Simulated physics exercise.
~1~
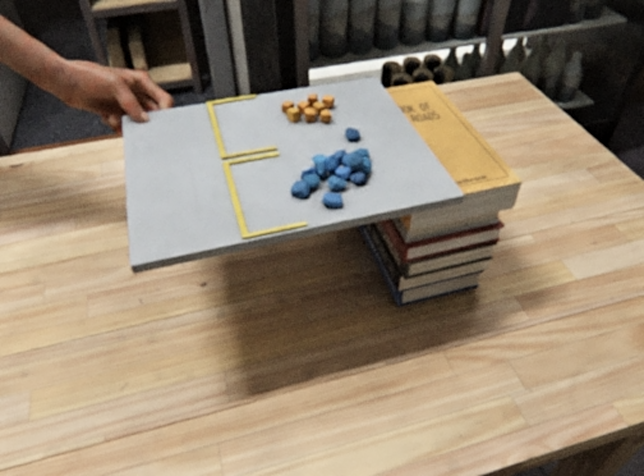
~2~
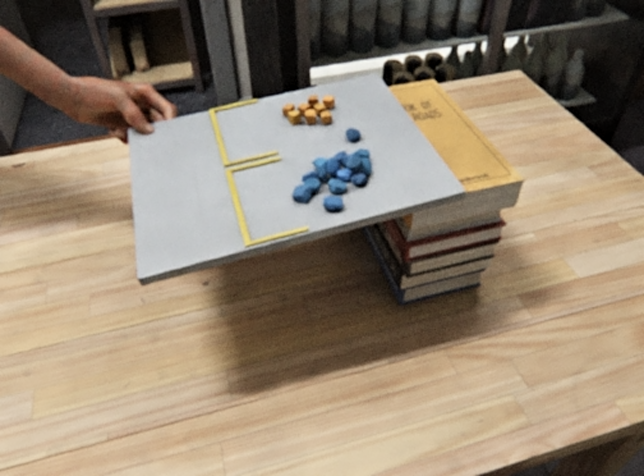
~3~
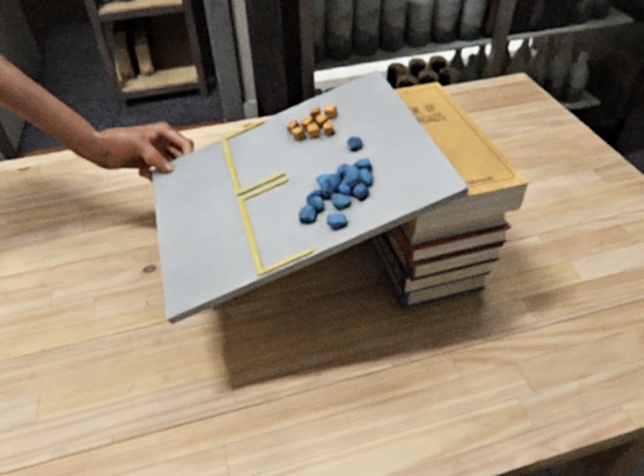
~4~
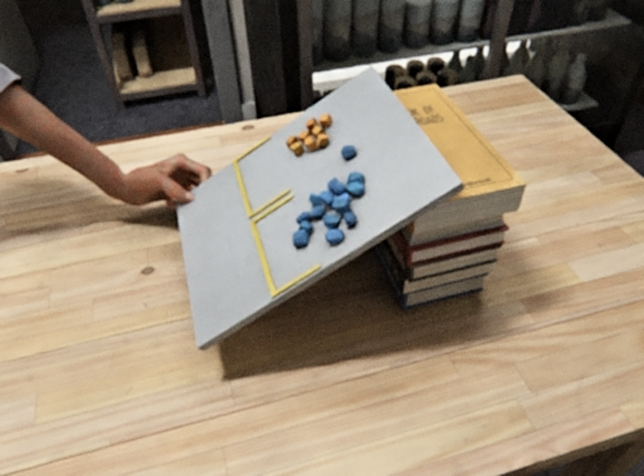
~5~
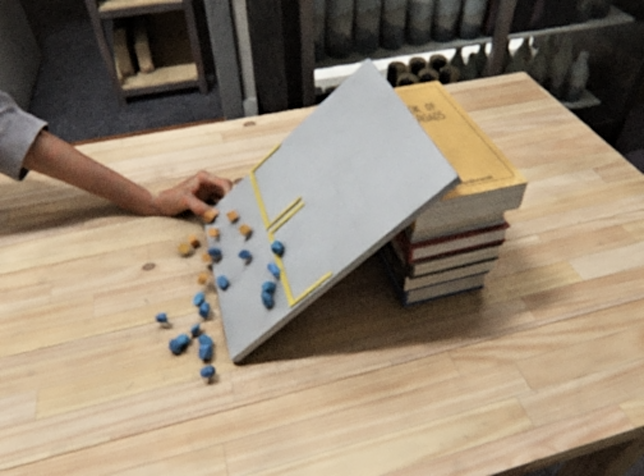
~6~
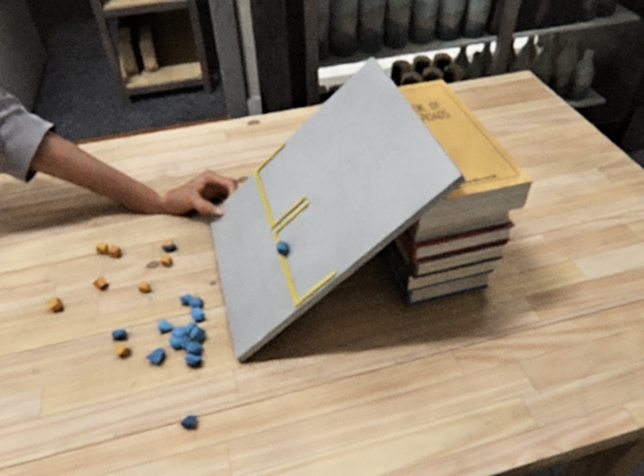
At first, a grey board lies nearly level on a wooden table, its right side propped on a stack of books, while a hand holds its left edge. Small orange pieces and a nearer group of blue ones rest on it, to the right of yellow barriers. The hand lowers the left side, and the board tilts steadily as the pieces stay put. As it steepens, the blue pieces begin sliding toward their barrier. Then both groups tumble past the barriers onto the table. Finally, the board rests steeply, with one blue piece left on it and the others scattered at left.
